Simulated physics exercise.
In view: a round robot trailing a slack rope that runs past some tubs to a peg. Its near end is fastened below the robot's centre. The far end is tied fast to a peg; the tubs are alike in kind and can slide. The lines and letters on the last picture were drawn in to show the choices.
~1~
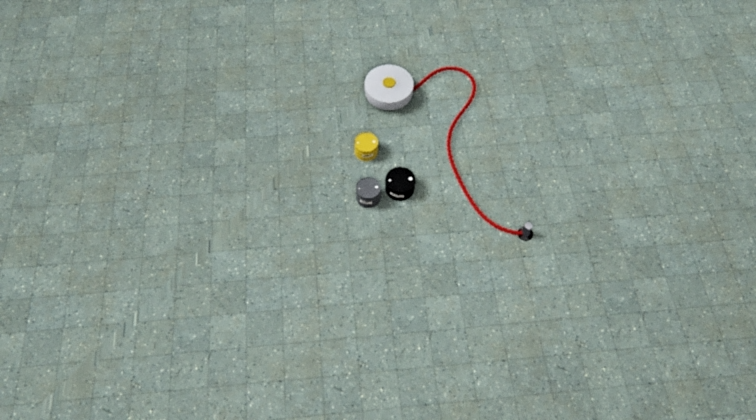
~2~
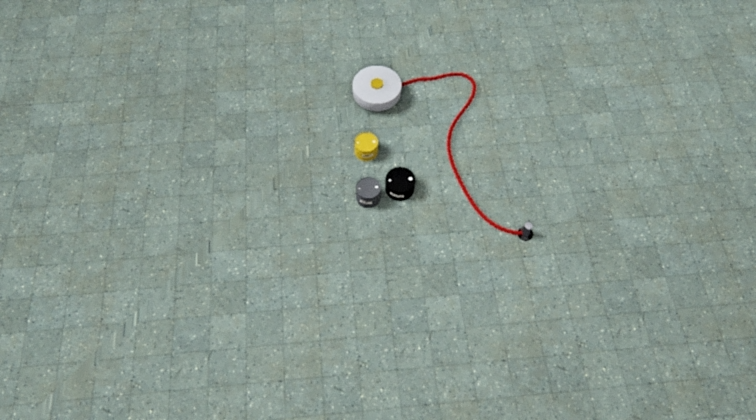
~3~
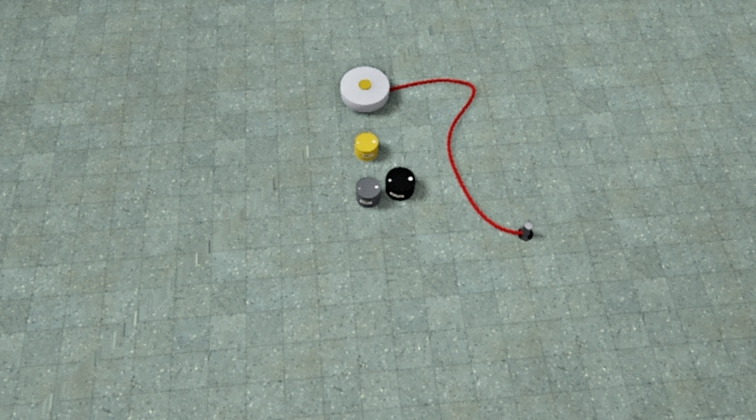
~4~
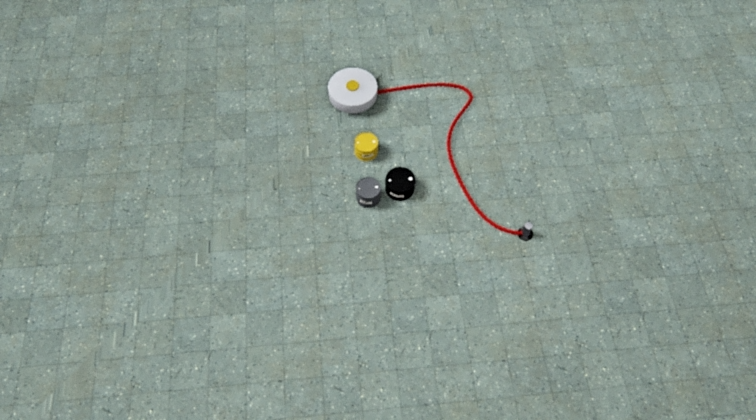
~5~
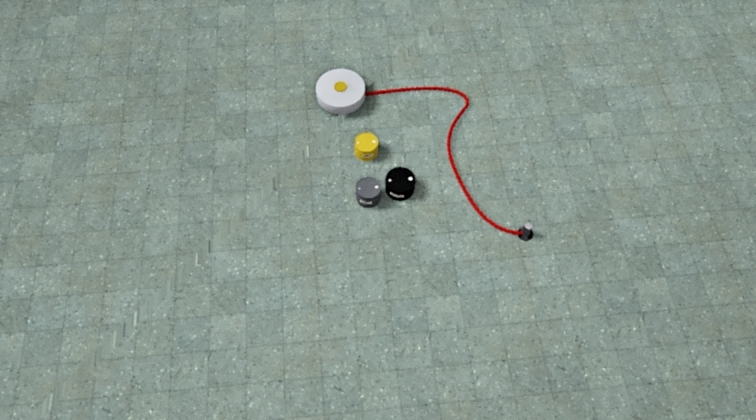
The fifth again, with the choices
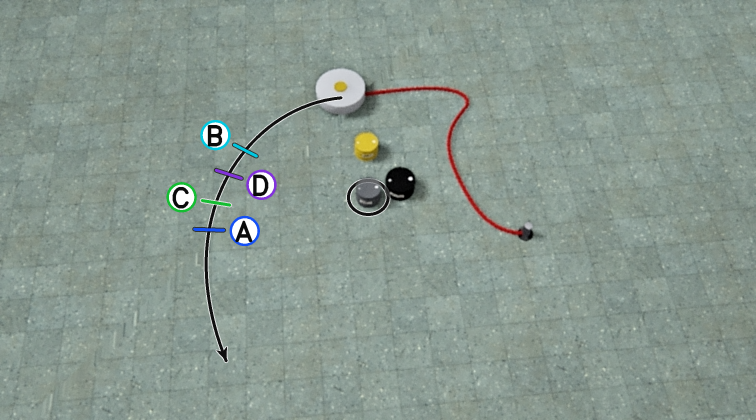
A round white robot sliding left across a tiled floor, trailing a red cord tied to a peg, past three still tubs.
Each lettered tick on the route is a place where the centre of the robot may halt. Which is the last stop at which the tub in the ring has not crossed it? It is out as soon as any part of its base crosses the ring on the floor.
A is the last safe stop.
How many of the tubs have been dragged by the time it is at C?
By then, one.
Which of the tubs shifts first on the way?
The yellow tub.
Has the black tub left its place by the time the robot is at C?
No.
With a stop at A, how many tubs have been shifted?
One.
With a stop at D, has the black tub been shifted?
No.
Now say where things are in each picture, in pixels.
The first picture shows robot (389, 88); peg (527, 230); black tub (400, 184).
The second picture shows robot (377, 89); yellow tub (366, 147).
The third picture shows robot (365, 90); peg (527, 230).
The fourth picture shows robot (353, 91); yellow tub (366, 147).
The fifth picture shows robot (341, 92); peg (527, 230); black tub (400, 184); yellow tub (366, 147).
On the marked copy, A at (209, 230); B at (245, 150); C at (216, 203); D at (229, 174); the ring at (368, 197); the route from (341, 98) via (219, 195) to (226, 361).
Following A. Soon after the start, robot (274, 117); grey tub (368, 193).
Later, robot (228, 168); grey tub (368, 193).
In the end, robot (207, 225); yellow tub (361, 172); grey tub (368, 193); the grey tub is still in its ring.
As for the rest, B is safe but short; C is safe but short; D is safe but short.
